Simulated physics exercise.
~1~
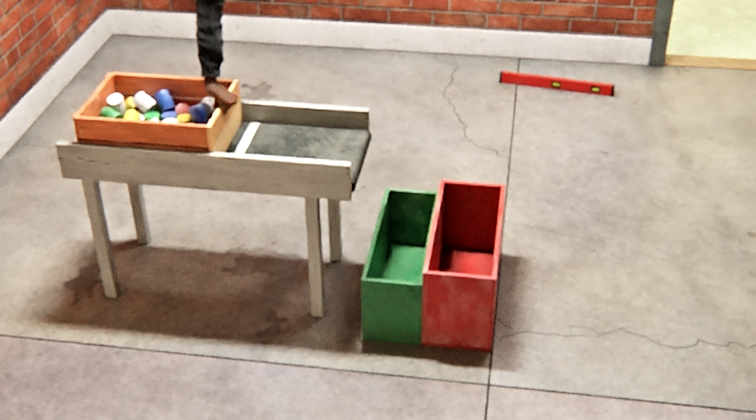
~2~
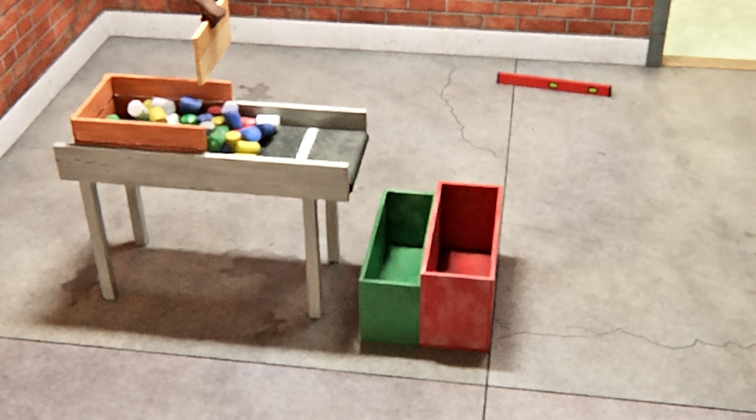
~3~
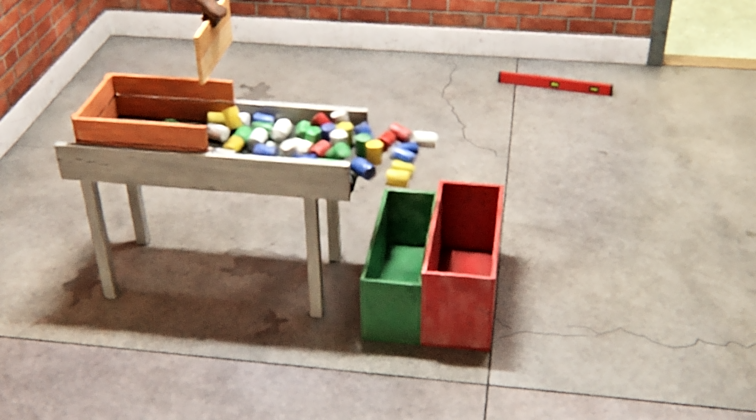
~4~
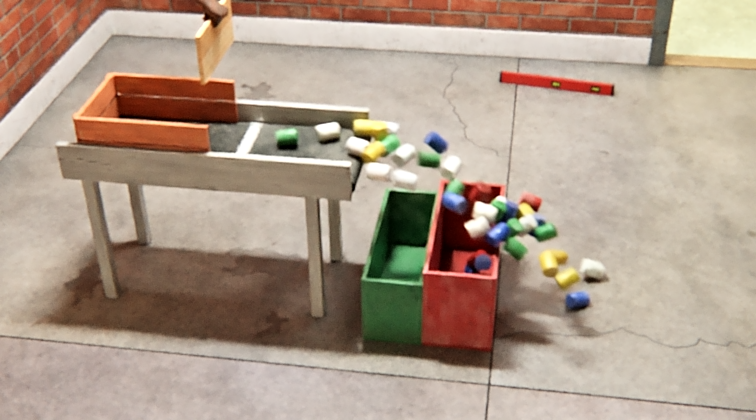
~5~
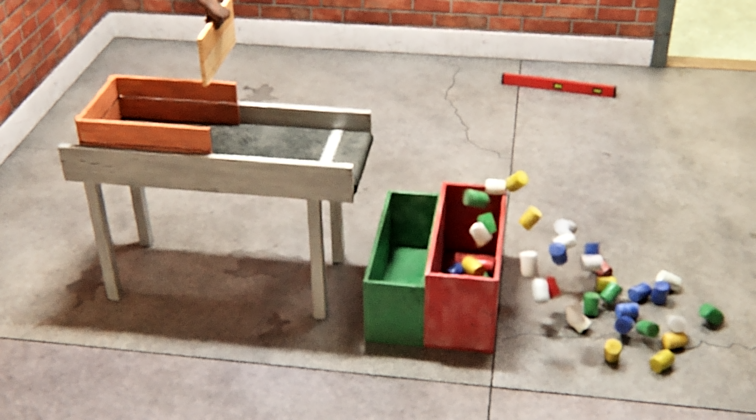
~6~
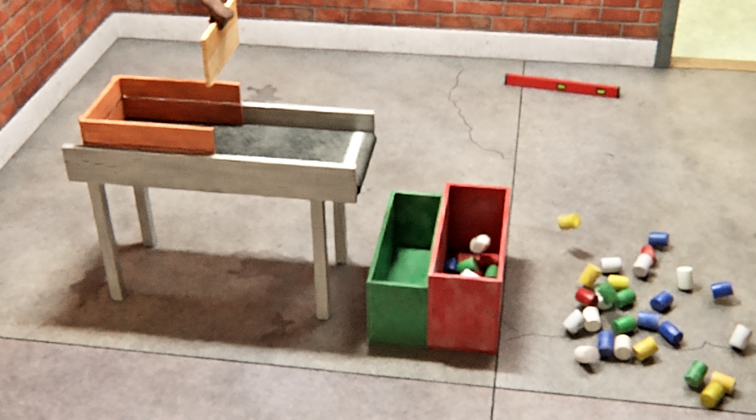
An orange pen full of small colourful jars sits at the left end of a grey conveyor table, seen from above in a brick-walled room with a cracked concrete floor. To the right stand a green tote and a red tote, with a red level lying behind them. A wooden gate lifts, and the belt carries the jars rightward, emptying the pen. They spill off the end and fly over the green tote. Some drop into the red tote, but most land beyond it and scatter across the floor, leaving the green tote empty.
